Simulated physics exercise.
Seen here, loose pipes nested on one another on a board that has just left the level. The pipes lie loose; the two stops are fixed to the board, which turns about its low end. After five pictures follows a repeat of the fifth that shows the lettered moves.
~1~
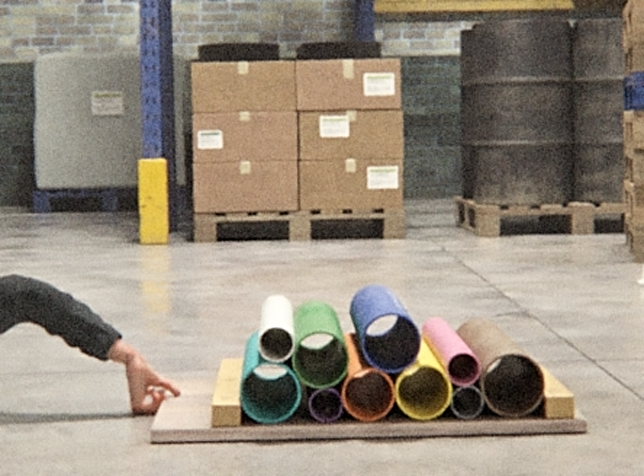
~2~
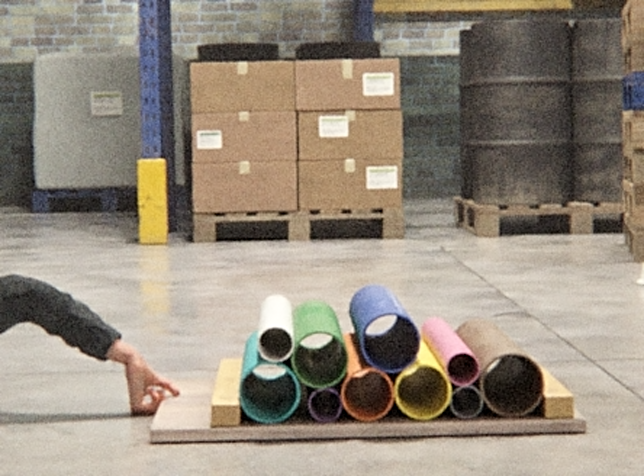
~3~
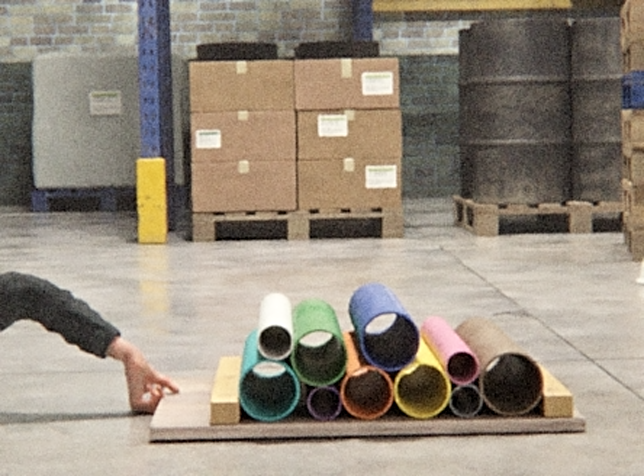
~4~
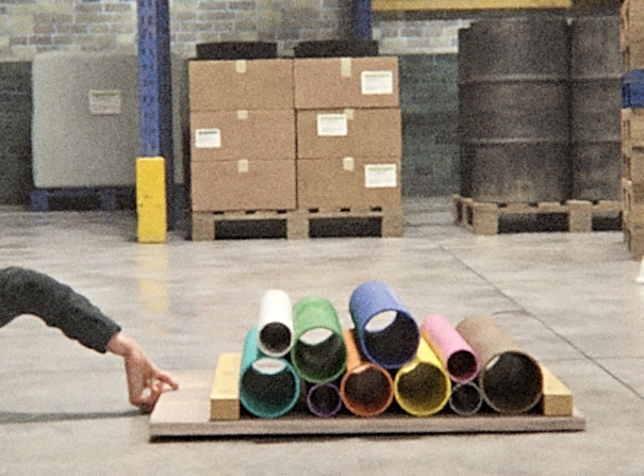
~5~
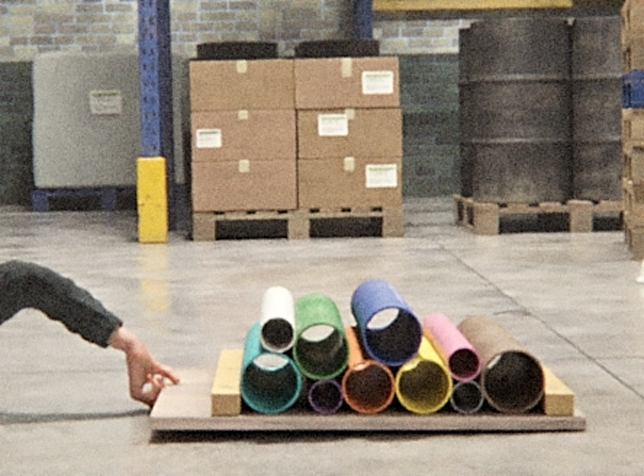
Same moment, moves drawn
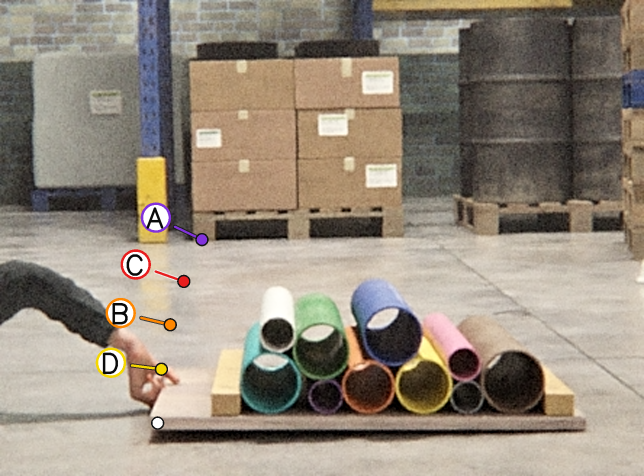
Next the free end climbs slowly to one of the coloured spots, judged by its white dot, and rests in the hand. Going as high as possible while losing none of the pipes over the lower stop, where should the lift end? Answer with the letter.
The highest mark that will do is A.
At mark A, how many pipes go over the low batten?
At A the number is none.
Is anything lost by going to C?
No.
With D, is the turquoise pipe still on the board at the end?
Yes.
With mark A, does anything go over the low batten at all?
No, at A.
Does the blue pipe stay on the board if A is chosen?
Yes.
On the marked copy, A at (202, 240); B at (170, 325); C at (184, 282); D at (162, 369); the white dot at (157, 423).
Following A. Soon after the start, board at 16°.
Later, board at 27°.
In the end, board at 27°, none over the low batten.
As for the rest, B none over the low batten; C none over the low batten; D none over the low batten.
